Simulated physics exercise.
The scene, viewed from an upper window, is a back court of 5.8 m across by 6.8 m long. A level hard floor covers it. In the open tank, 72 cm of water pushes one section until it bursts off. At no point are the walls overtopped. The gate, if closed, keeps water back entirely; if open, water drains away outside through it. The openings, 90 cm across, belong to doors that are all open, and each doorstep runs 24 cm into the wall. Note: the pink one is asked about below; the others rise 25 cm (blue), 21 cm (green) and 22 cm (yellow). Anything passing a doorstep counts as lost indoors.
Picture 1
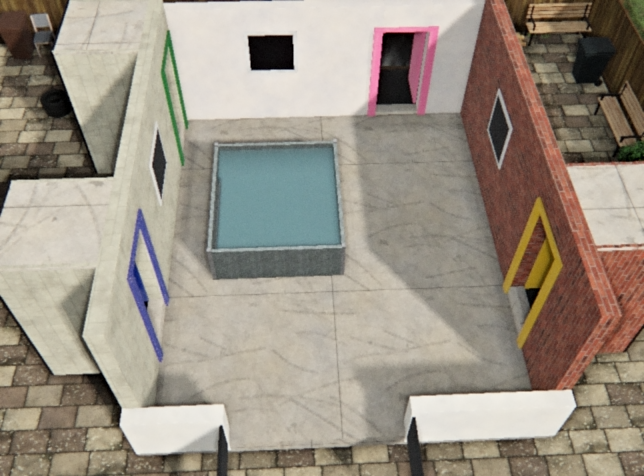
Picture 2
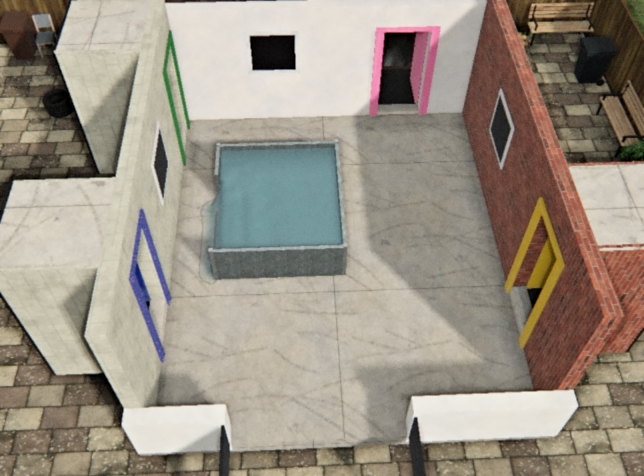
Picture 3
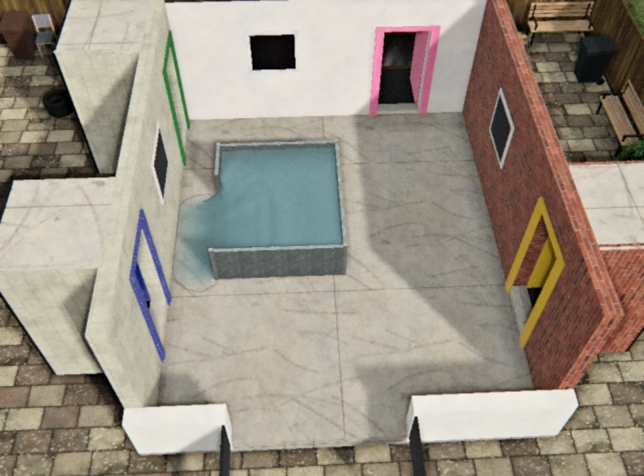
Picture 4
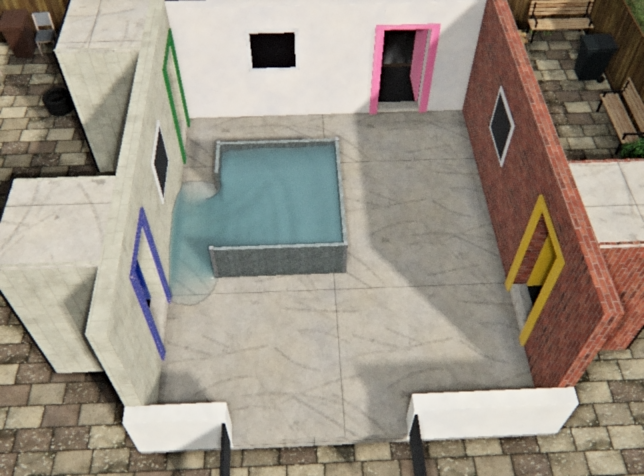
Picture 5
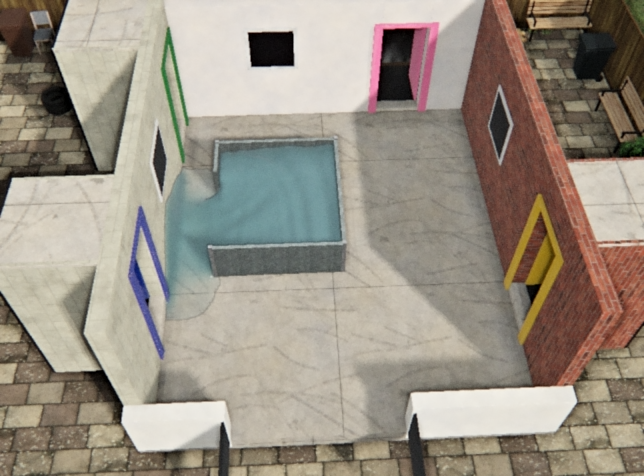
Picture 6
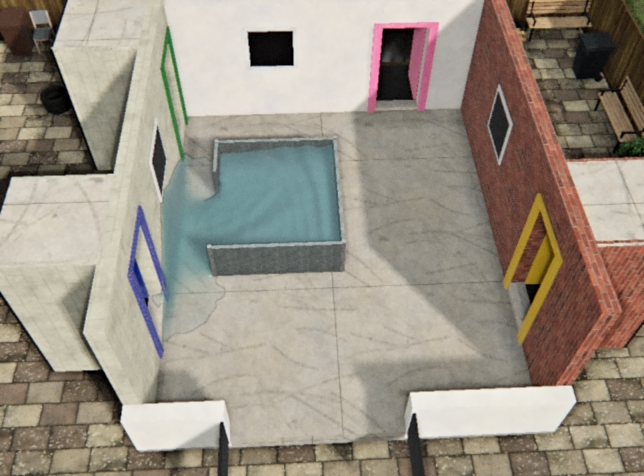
Water pouring from a gap in the left side of an open tank, spreading across a walled courtyard floor beside a blue-framed door.
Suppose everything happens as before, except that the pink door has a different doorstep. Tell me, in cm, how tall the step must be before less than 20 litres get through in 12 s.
It would have to be roughly 7 cm high.
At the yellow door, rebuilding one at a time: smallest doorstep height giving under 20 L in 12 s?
Yellow: 8.0 cm.
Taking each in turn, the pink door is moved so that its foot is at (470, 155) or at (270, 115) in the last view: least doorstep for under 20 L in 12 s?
You'd want about 11.5 cm there first, then about 12.5 cm.
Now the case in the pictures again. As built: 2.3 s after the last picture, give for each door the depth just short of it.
Depths in cm: Blue 15, pink 3, green 18, yellow 0.
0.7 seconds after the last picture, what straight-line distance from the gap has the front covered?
I make it some 3.6 m.
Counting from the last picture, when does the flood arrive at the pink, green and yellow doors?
The pink door at 1.8 seconds, the green door at 0.1 seconds, the yellow door at 4.0 seconds.
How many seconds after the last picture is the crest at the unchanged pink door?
Peak time: About 9.0 s.
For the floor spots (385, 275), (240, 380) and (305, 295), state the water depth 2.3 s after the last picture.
About 0, 11 and 0 cm respectively.
Then, 0.7 s after the last picture water covers 20 % of the floor, deepest (58 cm) near (174, 244); it has not reached the pink door.
Then, 2.3 s after the last picture water covers 40 % of the floor, deepest (35 cm) near (186, 126); 3 cm at the pink door, 0 litres in over its 7 cm doorstep.
Then, 11.3 s after the last picture water covers 100 % of the floor, deepest (13 cm) near (154, 427); 9 cm at the pink door, 18 litres in over its 7 cm doorstep.
At the pink door as built, the water peaked near 10 cm, 8.9 s after the last picture.
Run again over the same 12 s with other heights there, 33 litres in over 5.5 cm, 14 litres over 7.5 cm. The limit of 20 litres is kept from about 7 cm up.
